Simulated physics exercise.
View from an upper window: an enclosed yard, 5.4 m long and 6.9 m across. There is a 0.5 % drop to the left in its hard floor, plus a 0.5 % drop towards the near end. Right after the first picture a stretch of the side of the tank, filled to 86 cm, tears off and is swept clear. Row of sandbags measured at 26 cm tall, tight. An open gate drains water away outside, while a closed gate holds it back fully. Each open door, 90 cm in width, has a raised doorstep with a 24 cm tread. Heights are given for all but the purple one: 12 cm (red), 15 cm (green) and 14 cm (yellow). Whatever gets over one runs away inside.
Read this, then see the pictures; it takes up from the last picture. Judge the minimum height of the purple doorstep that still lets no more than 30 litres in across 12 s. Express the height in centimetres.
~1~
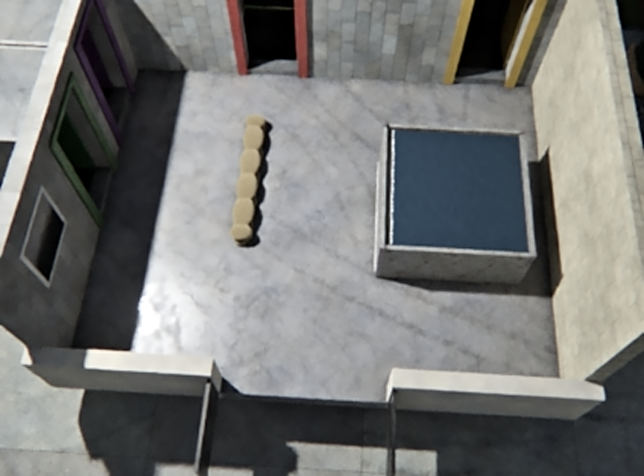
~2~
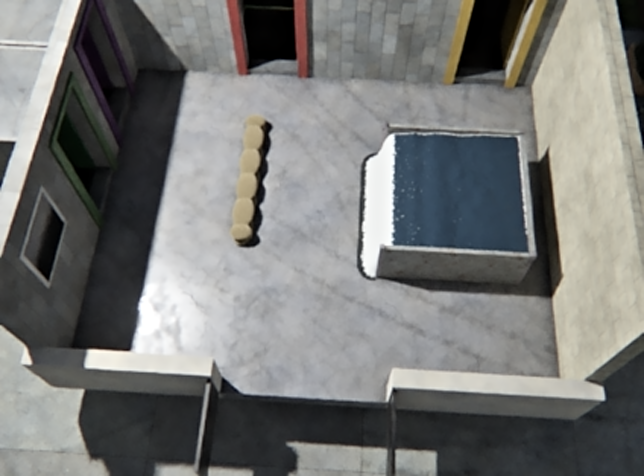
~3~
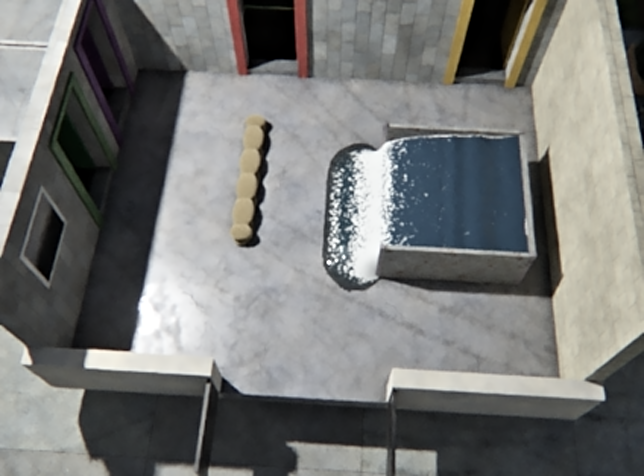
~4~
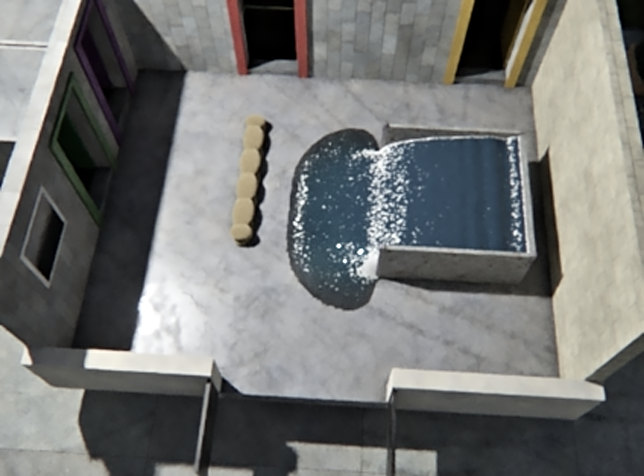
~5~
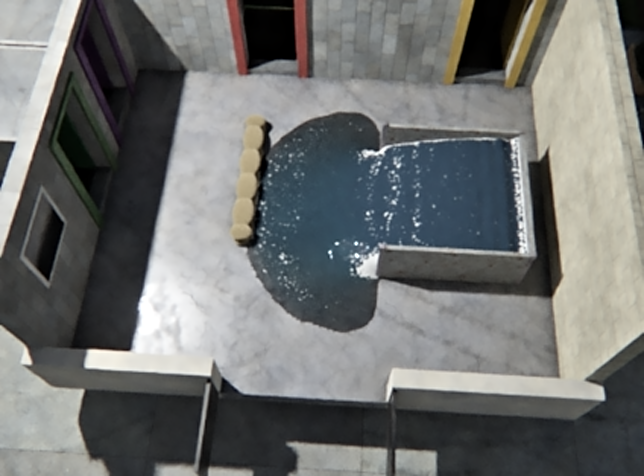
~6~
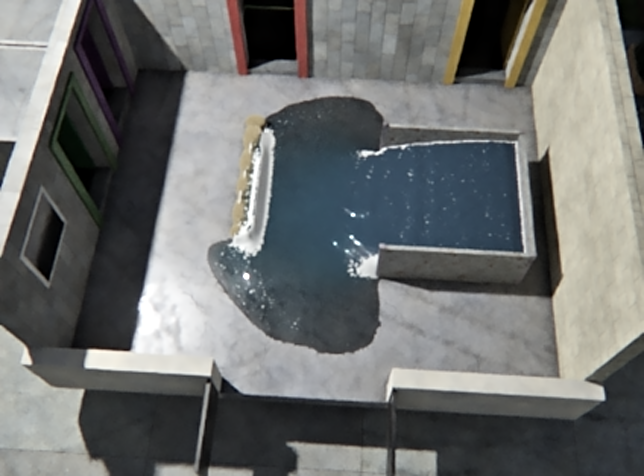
My estimate is 14.5 cm.
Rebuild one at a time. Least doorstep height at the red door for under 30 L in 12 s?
I'd raise red to close to 26 cm.
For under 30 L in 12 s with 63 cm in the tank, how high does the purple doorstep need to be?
9.5 cm.
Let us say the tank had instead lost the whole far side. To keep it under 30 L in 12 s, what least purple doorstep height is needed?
Then it needs around 22 cm.
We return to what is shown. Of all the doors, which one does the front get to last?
Last: Yellow.
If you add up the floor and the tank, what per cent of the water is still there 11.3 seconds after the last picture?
I'd put it at about 66 per cent.
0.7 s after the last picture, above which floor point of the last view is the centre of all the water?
Around (358, 216).
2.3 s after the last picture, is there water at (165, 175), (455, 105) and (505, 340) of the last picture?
In the order asked: Soaked, untouched, untouched.
Then, 0.7 s after the last picture water covers 50 % of the floor, deepest (52 cm) near (266, 208); it has not reached the purple door.
Then, 2.3 s after the last picture water covers 65 % of the floor, deepest (35 cm) near (68, 366); 19 cm at the purple door, 0 litres in over its 26 cm doorstep.
Then, 11.3 s after the last picture water covers 95 % of the floor, deepest (11 cm) near (81, 366); 6 cm at the purple door, 0 litres in over its 26 cm doorstep.
At the purple door as built, the water peaked near 20 cm, 4.3 s after the last picture.
Run again over the same 12 s with other heights there, 41 litres in over 13.5 cm, 18 litres over 16 cm. The limit of 30 litres is kept from about 14.5 cm up.
